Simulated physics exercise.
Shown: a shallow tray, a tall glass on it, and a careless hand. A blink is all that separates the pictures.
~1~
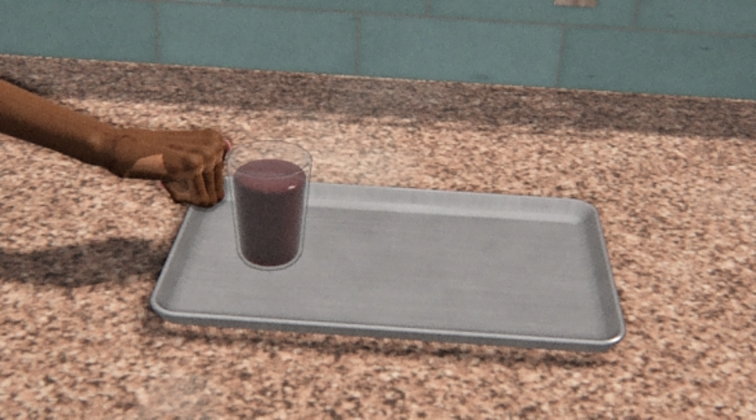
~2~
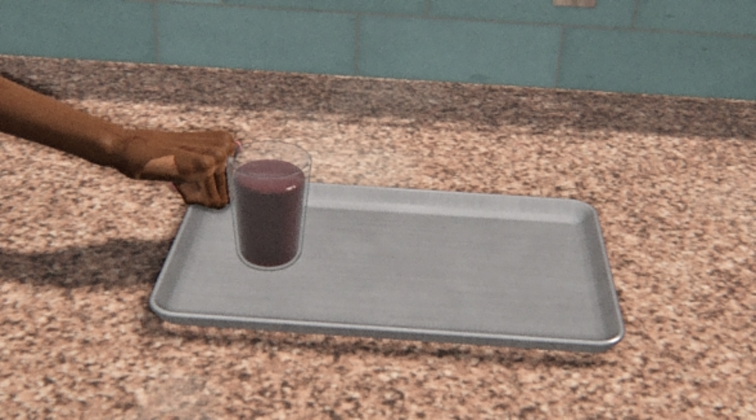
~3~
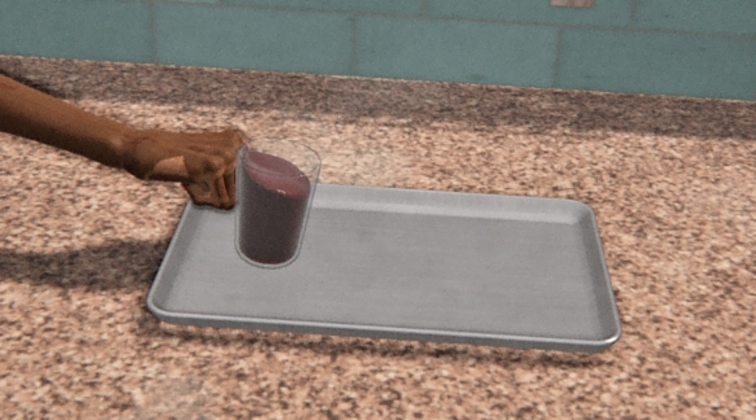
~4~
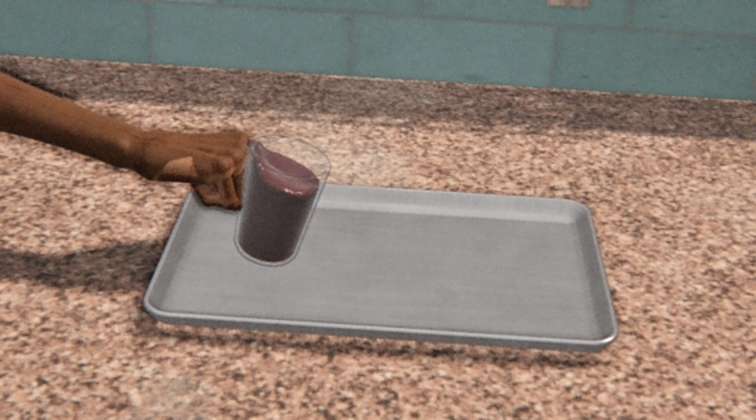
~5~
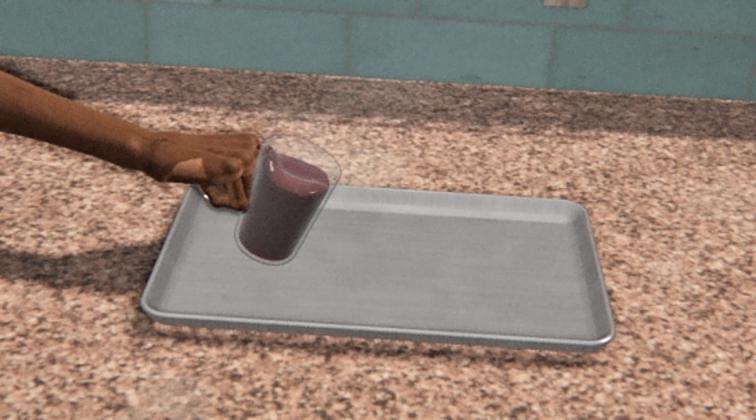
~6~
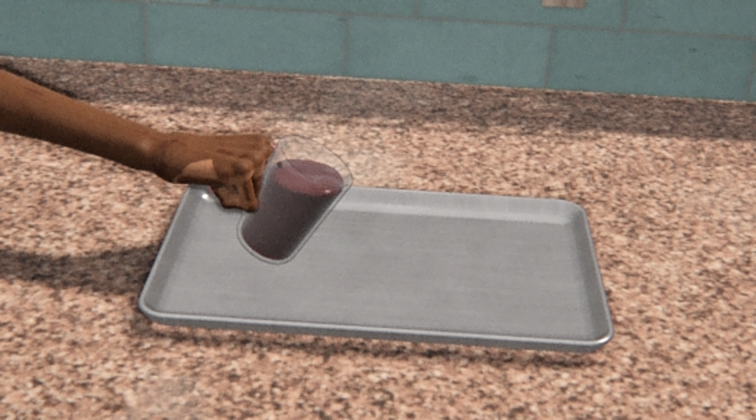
A clear glass of dark purple liquid stands near the left end of a shallow grey metal tray, on a speckled pinkish-brown countertop below teal tiles, seen from slightly above. A brown-skinned arm reaches in from the left, its curled hand moving right against the glass. The glass leans steadily rightward, its liquid shifting inside, while the tray slides very slightly left and the view stays still.
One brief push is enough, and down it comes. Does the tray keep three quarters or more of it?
No.
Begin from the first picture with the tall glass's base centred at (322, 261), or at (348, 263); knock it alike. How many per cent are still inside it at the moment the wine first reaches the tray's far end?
60 %, then 65 %.
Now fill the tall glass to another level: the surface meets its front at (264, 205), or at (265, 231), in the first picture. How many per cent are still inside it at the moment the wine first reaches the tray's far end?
45 and 40 per cent.
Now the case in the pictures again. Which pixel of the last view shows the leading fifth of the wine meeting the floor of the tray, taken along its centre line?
(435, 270).
A moment on, the tall glass is falling and 92 per cent is in the glass, 0 on the tray and 8 above or beyond its rim.
Next, the tall glass lies on its side and 55 per cent is in the glass, 40 on the tray and 4 above or beyond its rim.
Then the tall glass lies on its side and 28 per cent is in the glass, 57 on the tray and 15 above or beyond its rim.
Later the tall glass lies on its side and 14 per cent is in the glass, 42 on the tray and 44 above or beyond its rim.
At rest 56 per cent is held by tray and glass, 44 is off the tray.
